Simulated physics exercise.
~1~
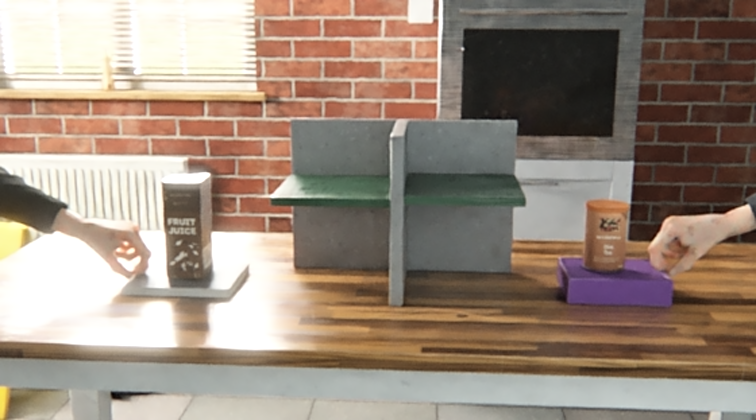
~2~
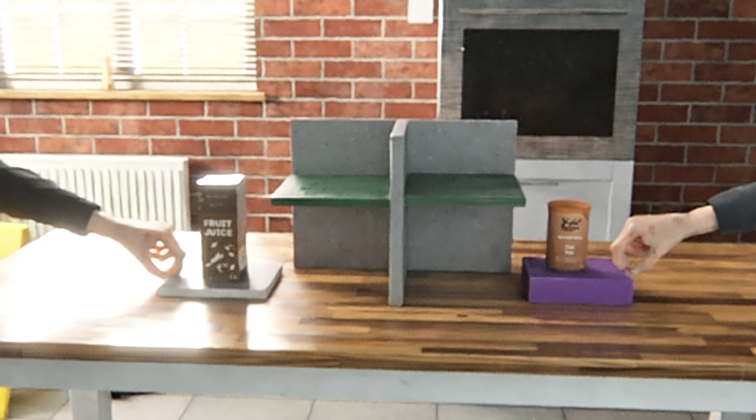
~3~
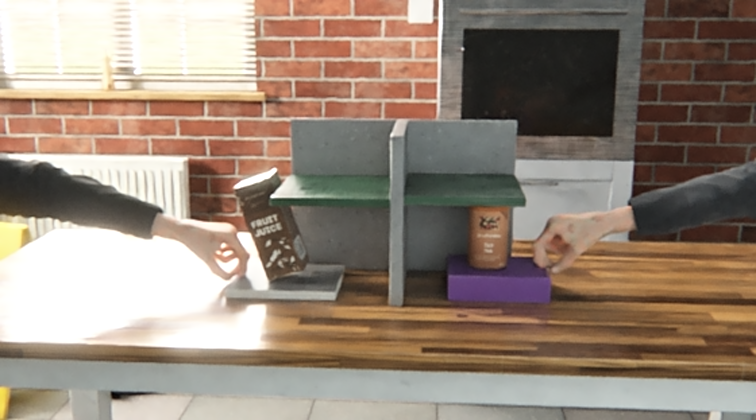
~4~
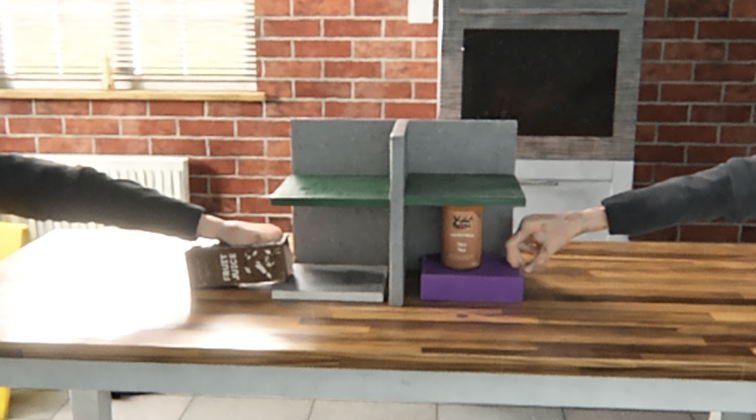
Two hands slide loaded trays inward; the shelf topples the carton, while the tin passes beneath.
